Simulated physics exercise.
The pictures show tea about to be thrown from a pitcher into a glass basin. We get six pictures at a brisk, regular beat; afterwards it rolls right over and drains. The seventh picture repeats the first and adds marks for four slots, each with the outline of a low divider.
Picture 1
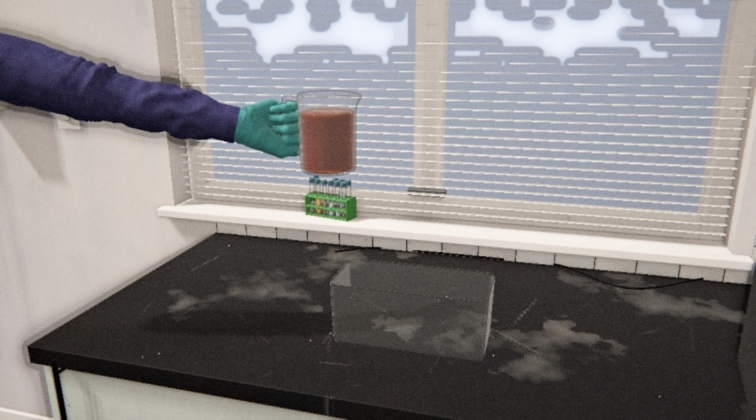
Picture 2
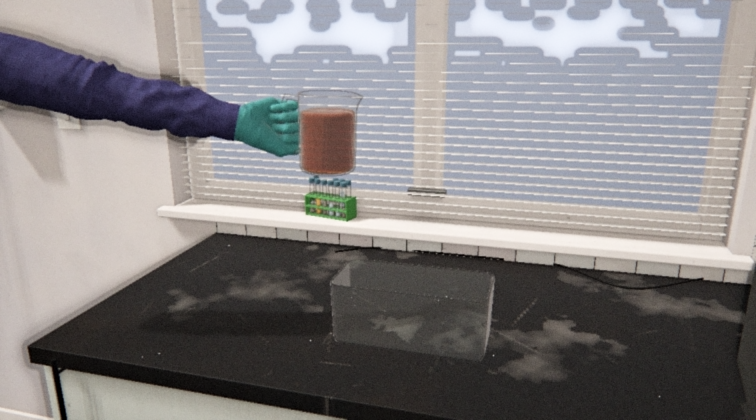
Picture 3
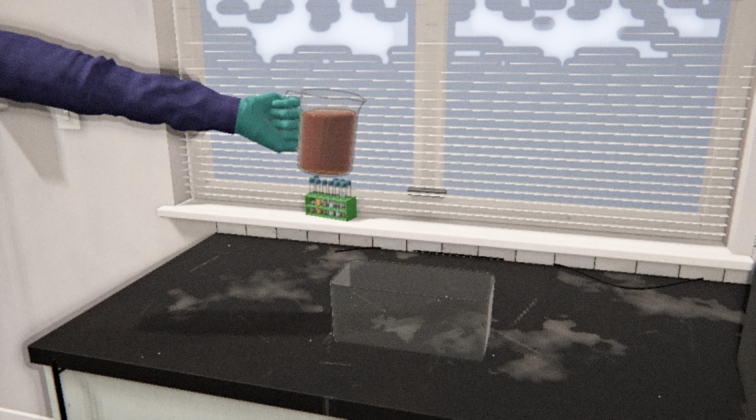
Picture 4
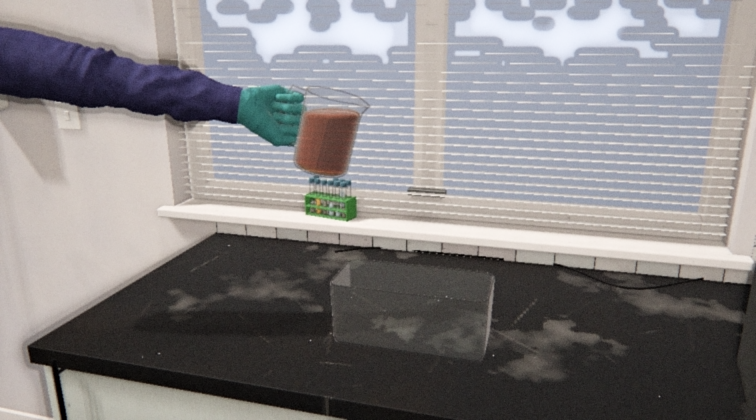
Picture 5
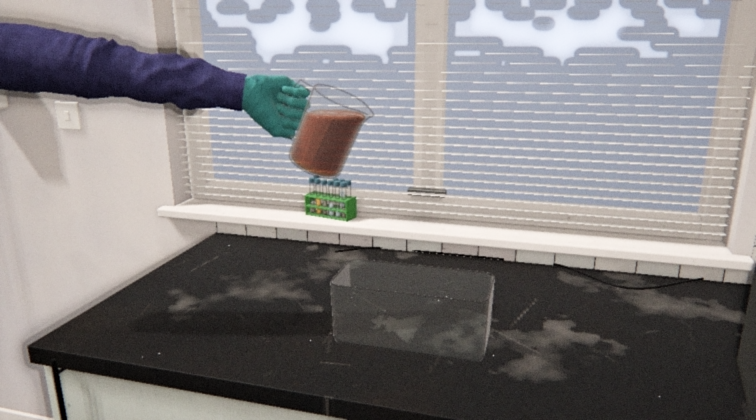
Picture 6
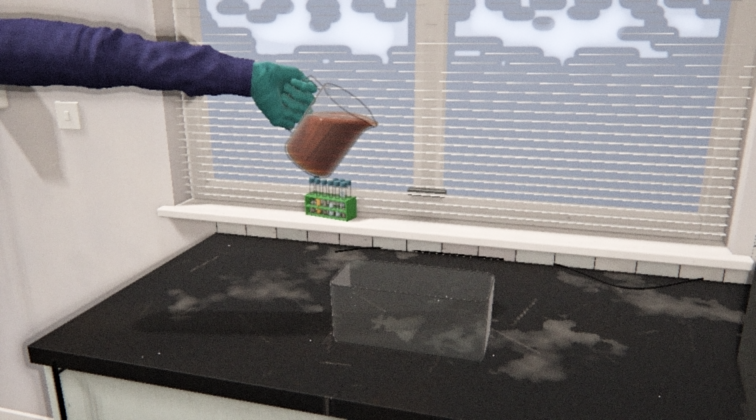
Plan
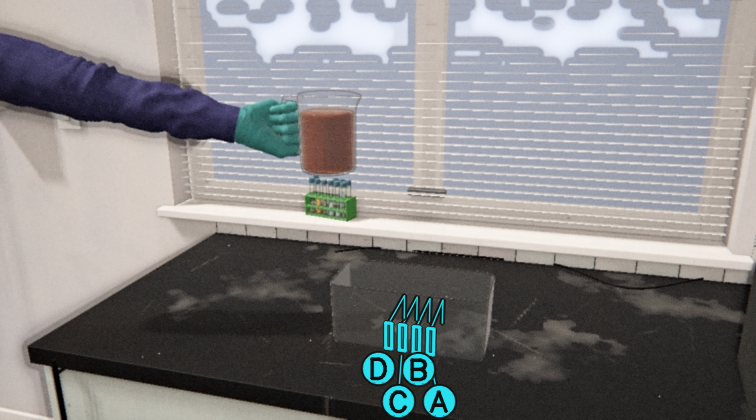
A green-gloved hand holds a clear pitcher of reddish-brown liquid upright above a dark counter with an empty glass basin, then gradually tilts it to the right, with the liquid still inside.
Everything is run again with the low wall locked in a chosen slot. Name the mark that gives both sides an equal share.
It is B.
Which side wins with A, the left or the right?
The left one.
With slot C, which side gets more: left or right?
More ends on the right.
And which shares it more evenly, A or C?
C it is.
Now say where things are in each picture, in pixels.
Upright, lip at (361, 96); basin from (334, 339) to (484, 360); nothing has left yet.
Upright, lip at (362, 97); nothing has left yet.
Tipped about 7°, lip at (365, 100); nothing has left yet.
Tipped about 14°, lip at (369, 106); nothing has left yet.
Tipped about 25°, lip at (373, 115); nothing has left yet.
Tipped about 37°, lip at (376, 126); nothing has left yet.
On the marked copy, A at (429, 359); B at (415, 357); C at (401, 355); D at (387, 353).
For slot A, about 85 % ends left of the wall and 5 % right of it; 10 % is lost outside.
For slot B, about 48 % ends left of the wall and 47 % right of it; 5 % is lost outside.
For slot C, about 25 % ends left of the wall and 72 % right of it; 3 % is lost outside.
For slot D, about 9 % ends left of the wall and 88 % right of it; 3 % is lost outside.
